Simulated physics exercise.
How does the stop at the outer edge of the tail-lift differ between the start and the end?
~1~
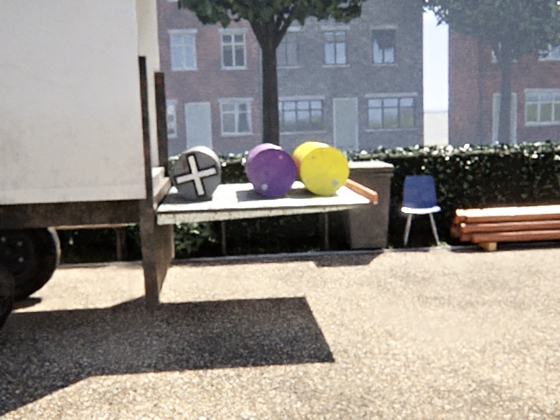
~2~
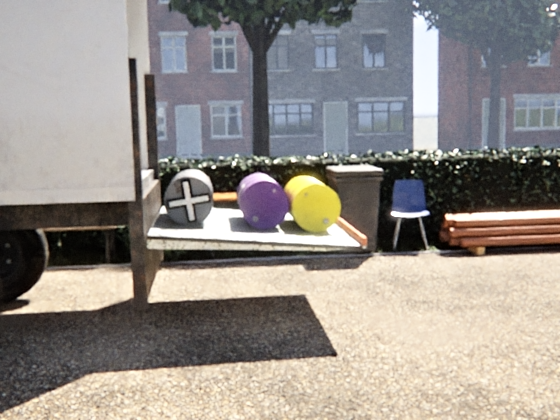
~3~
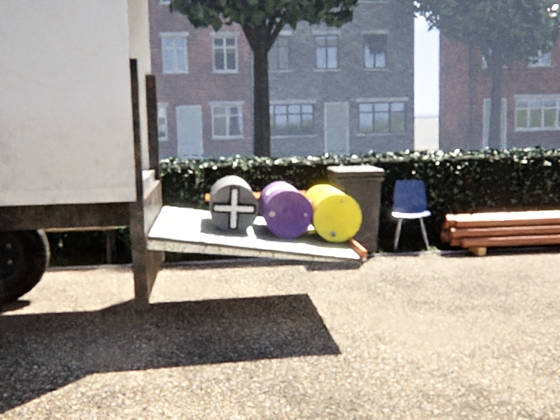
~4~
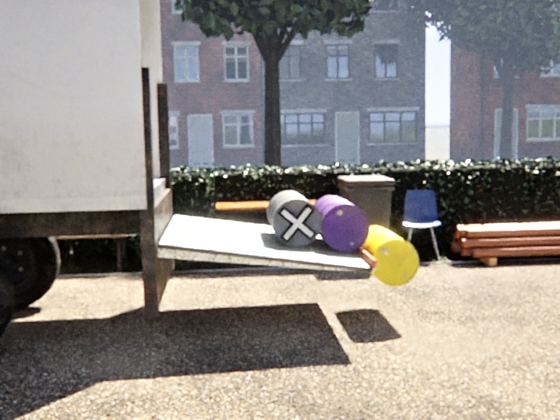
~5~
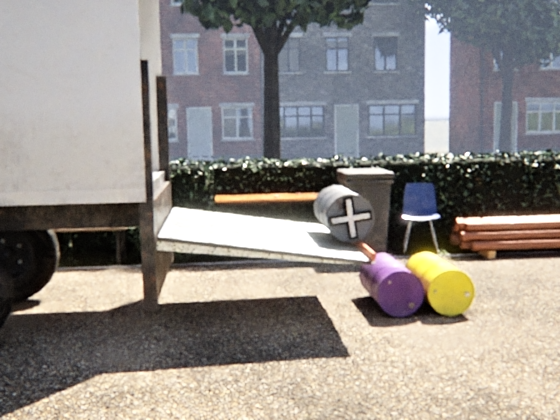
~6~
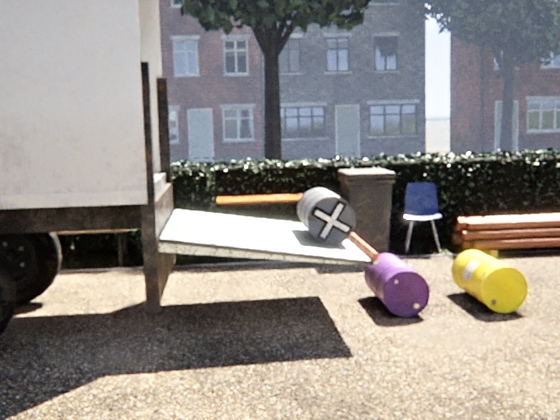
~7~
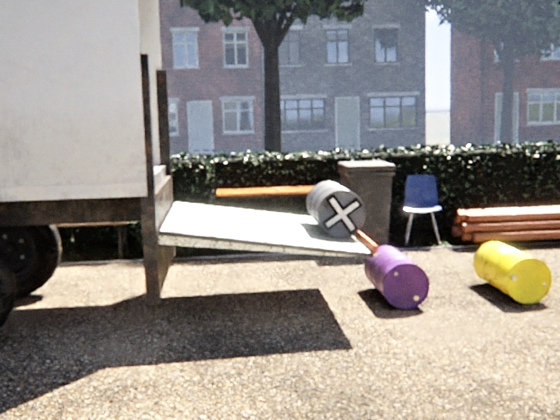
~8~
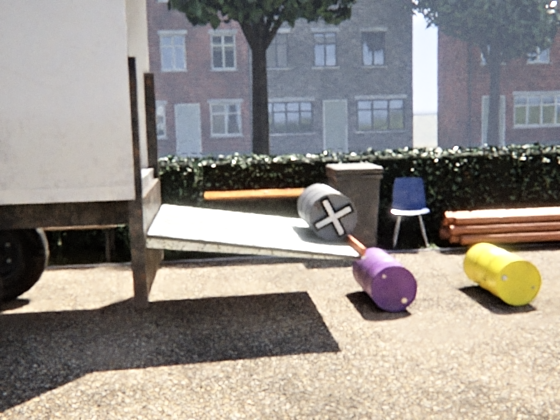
At the start the stop stands upright at the edge of the plate. By the end it is leaning.
